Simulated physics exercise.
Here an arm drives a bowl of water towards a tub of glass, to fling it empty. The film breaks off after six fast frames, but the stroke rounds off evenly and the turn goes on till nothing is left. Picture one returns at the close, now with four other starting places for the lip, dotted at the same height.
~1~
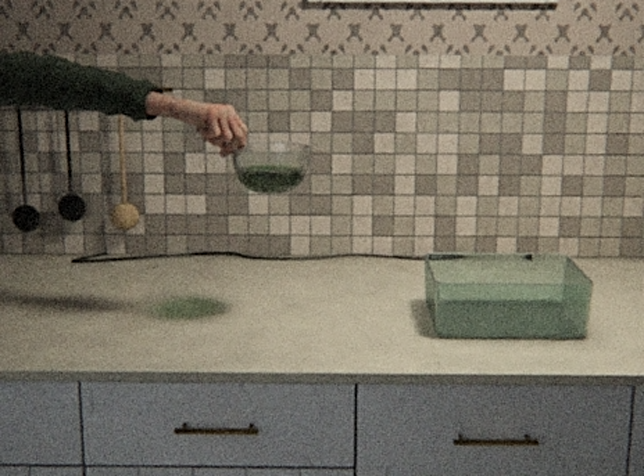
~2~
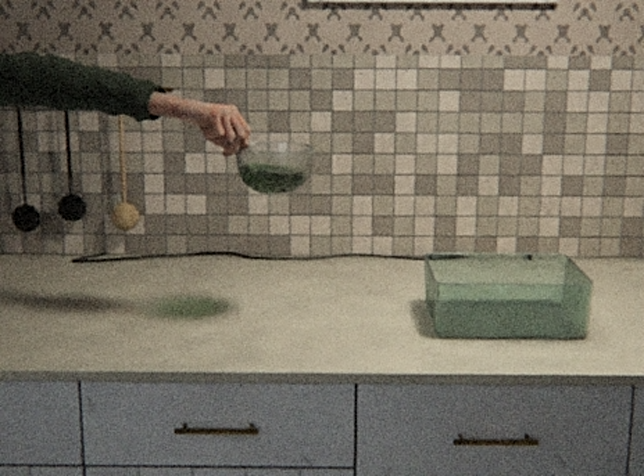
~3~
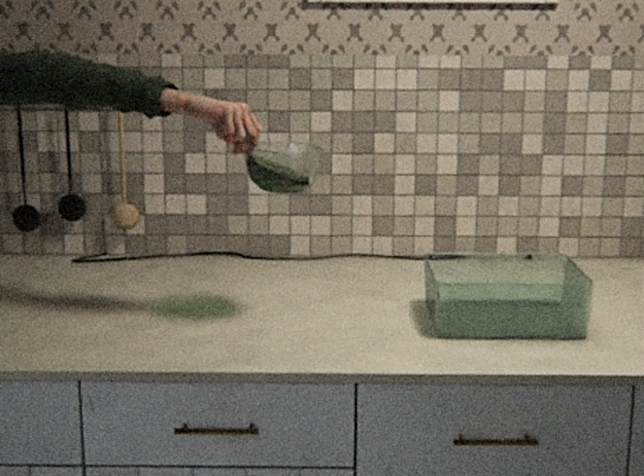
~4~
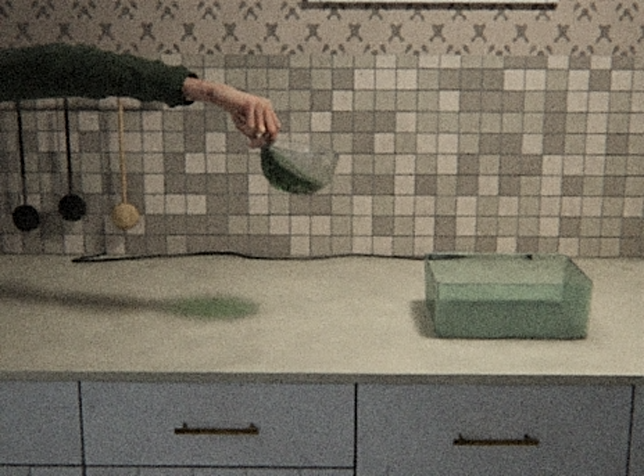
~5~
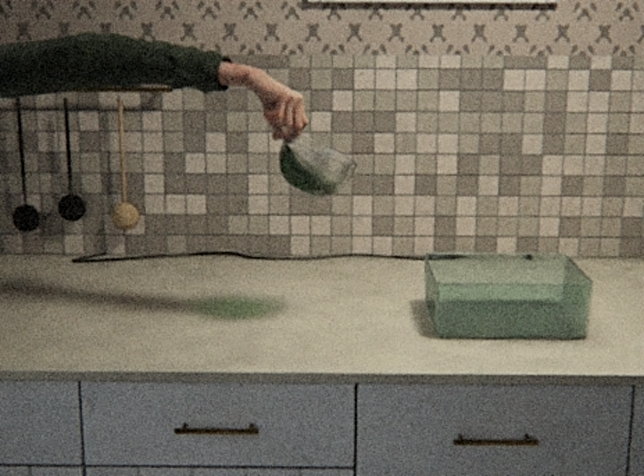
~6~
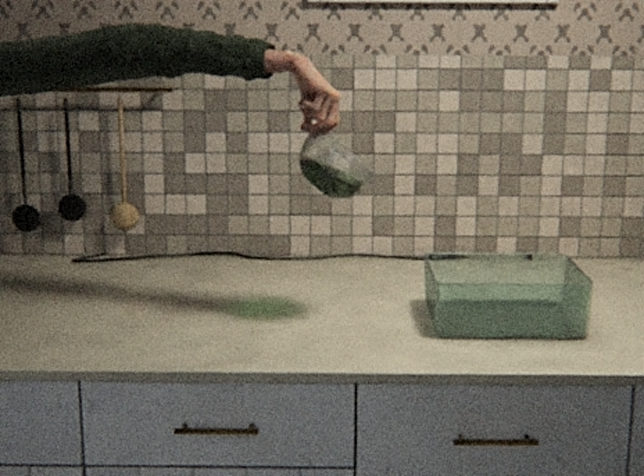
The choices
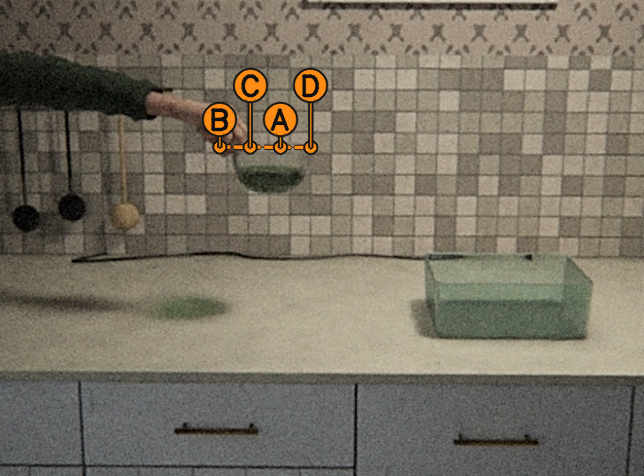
A hand in a dark green sleeve moving a clear bowl of liquid rightward above a kitchen counter, tilting it increasingly.
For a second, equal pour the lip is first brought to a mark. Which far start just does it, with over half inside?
The limit is A.
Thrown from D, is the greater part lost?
No, not at all.
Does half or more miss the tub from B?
Yes, that goes wrong.
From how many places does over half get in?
Two.
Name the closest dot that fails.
C it is.
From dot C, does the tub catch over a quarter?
Yes.
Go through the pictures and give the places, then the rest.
Upright, lip at (308, 147); tub from (435, 336) to (587, 337); nothing has left yet.
Upright, lip at (312, 147); nothing has left yet.
Tipped about 2°, lip at (321, 149); nothing has left yet.
Tipped about 10°, lip at (337, 154); nothing has left yet.
Tipped about 23°, lip at (356, 164); nothing has left yet.
Tipped about 39°, lip at (374, 175); nothing has left yet.
On the marked copy, A at (280, 147); B at (219, 147); C at (250, 147); D at (310, 147).
With A, about 65 % lands in the tub, 21 % falls short and 14 % goes beside or beyond.
With B, about 0 % lands in the tub, 99 % falls short.
With C, about 33 % lands in the tub, 60 % falls short and 8 % goes beside or beyond.
With D, about 79 % lands in the tub, 5 % falls short and 15 % goes beside or beyond.
